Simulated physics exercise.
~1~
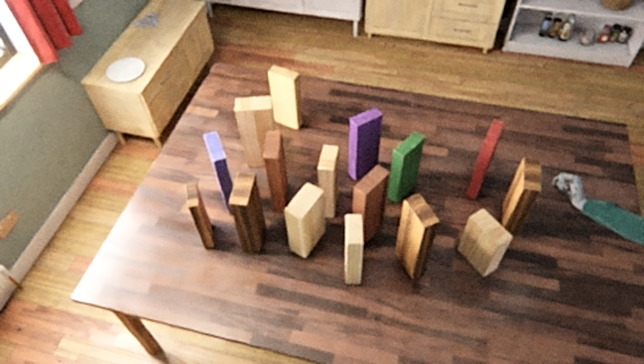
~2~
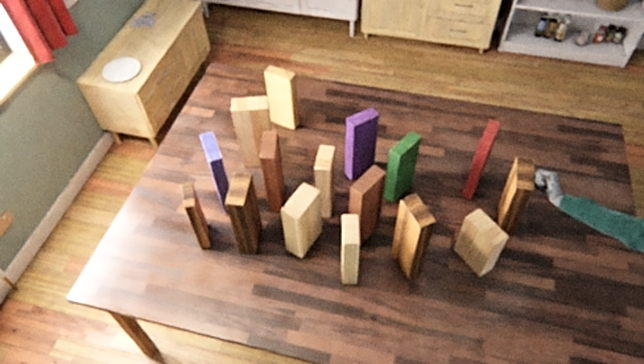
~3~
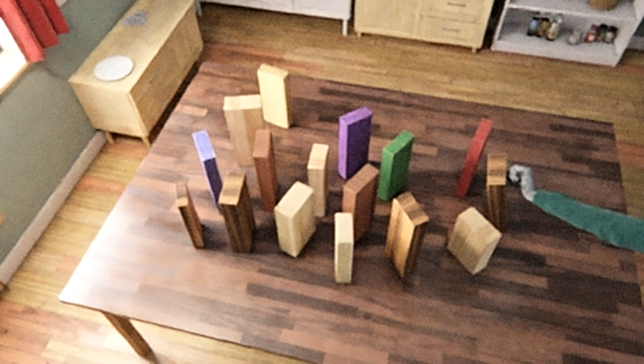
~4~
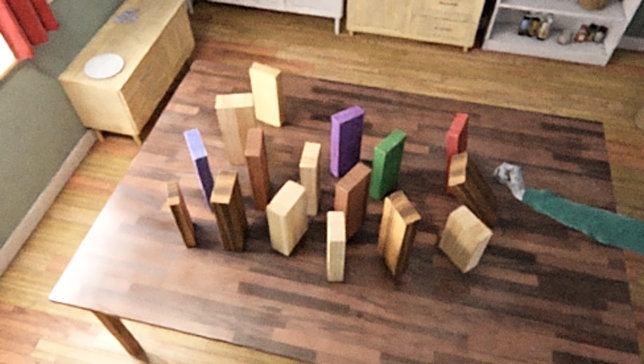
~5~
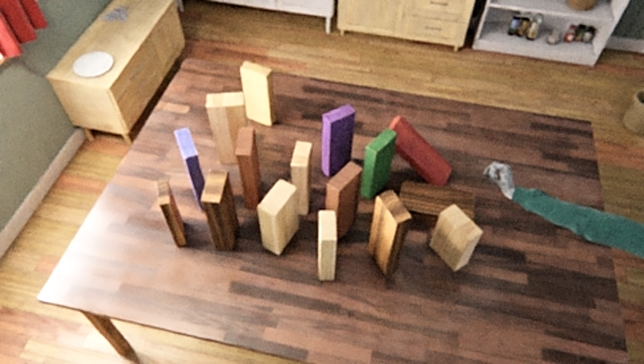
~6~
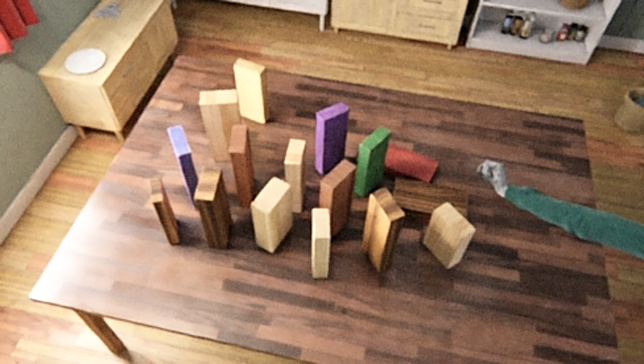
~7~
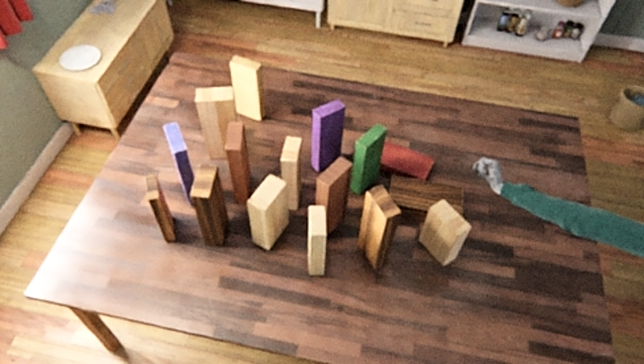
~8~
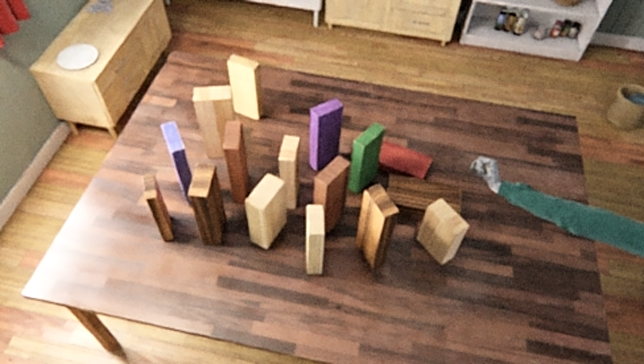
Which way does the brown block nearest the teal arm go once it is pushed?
It tips over to the left, away from the arm, and ends up lying on its side on the table.
